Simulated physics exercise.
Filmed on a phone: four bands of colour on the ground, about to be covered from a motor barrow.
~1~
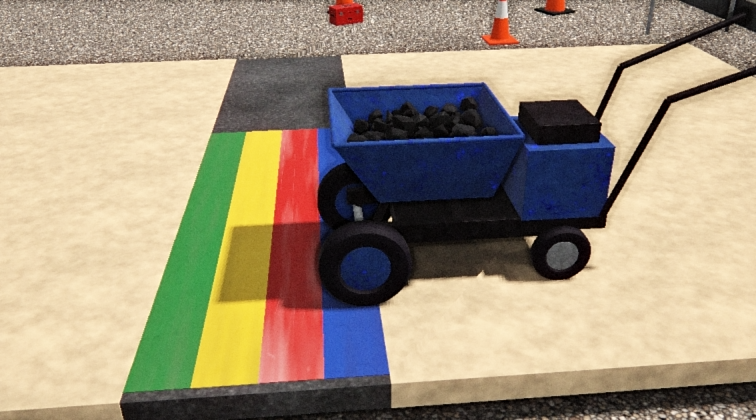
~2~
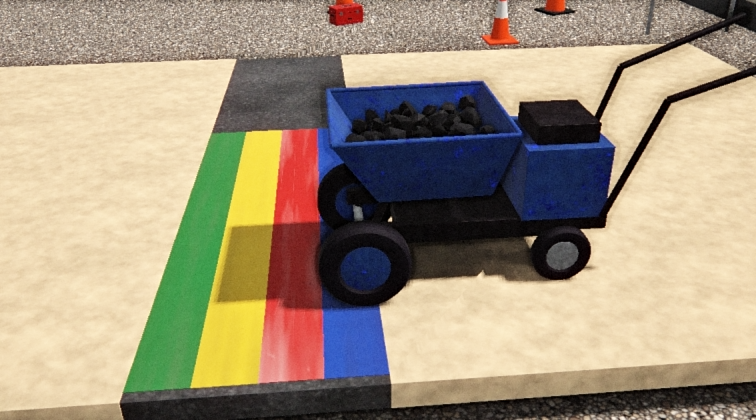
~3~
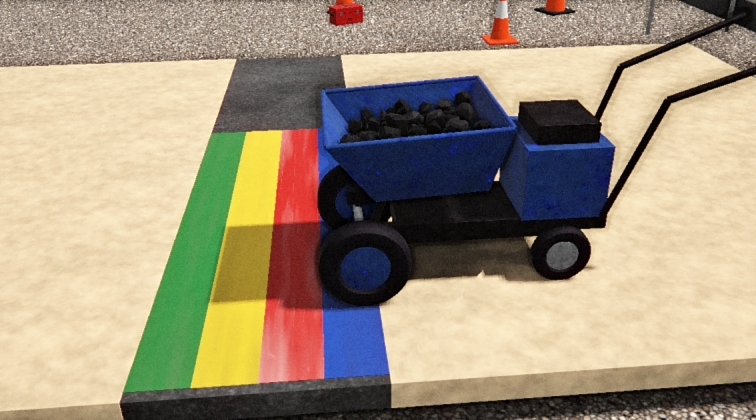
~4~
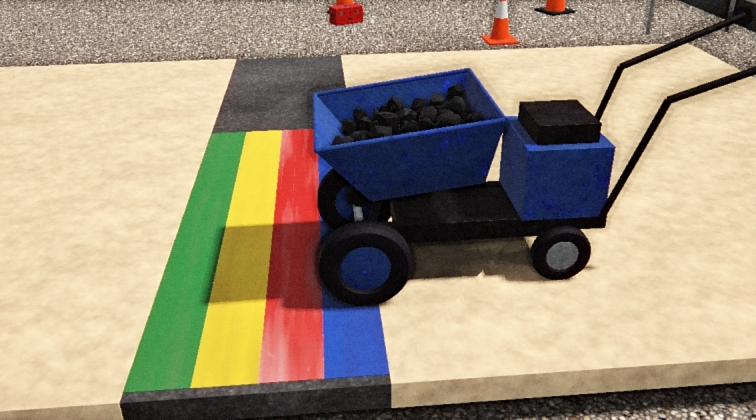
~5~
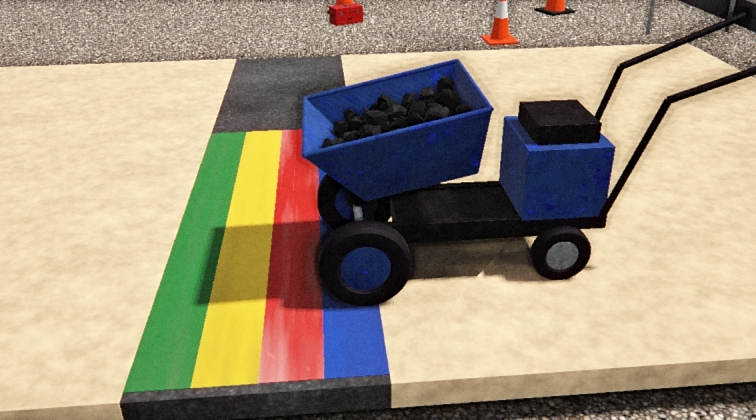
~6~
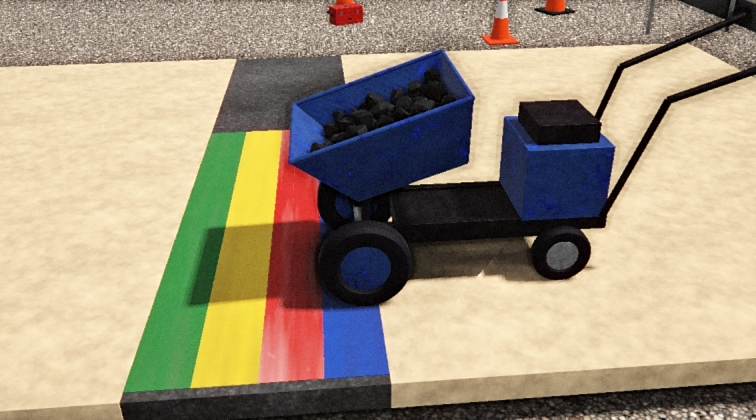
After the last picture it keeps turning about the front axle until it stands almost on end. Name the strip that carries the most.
Most lies over the green band.
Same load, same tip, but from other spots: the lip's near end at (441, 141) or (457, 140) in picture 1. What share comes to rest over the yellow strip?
In turn 30 and 20 in a hundred.
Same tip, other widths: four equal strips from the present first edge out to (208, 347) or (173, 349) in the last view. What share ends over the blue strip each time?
Near 0 % and 0 %.
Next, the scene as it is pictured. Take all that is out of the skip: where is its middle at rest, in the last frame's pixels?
At about (192, 271).
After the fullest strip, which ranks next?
It is yellow.
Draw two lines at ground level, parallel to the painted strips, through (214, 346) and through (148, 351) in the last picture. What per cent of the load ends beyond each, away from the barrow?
The first gives 70 %, the second 30 %.
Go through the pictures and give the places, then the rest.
The first picture shows lip of the skip (334, 146), level; top of the load (425, 139), lumps of coal; blue strip (353, 332); red strip (293, 336); yellow strip (231, 340); green strip (169, 344).
The second picture shows lip of the skip (332, 146), level; top of the load (424, 138).
The third picture shows lip of the skip (326, 148), tipped barely; top of the load (419, 135).
The fourth picture shows lip of the skip (316, 151), tipped a little; top of the load (428, 116).
The fifth picture shows lip of the skip (304, 156), tipped a little; top of the load (432, 122).
The sixth picture shows lip of the skip (291, 163), tipped clearly; top of the load (419, 116); blue strip (353, 332); red strip (293, 336); yellow strip (231, 340); green strip (169, 344).
Just after the last frame, skip tipped steeply; every one in the skip.
A moment on, skip tipped right over; the larger part in the skip; just a few over the yellow strip; about a tenth over the green strip.
Further on, skip tipped right over; roughly a quarter in the skip; roughly a quarter over the yellow strip; roughly half over the green strip; roughly a quarter off the paint.
When it is over, skip tipped right over; about a tenth in the skip; not one over the blue strip; just a few over the red strip; roughly a quarter over the yellow strip; roughly a third over the green strip; roughly a quarter off the paint.
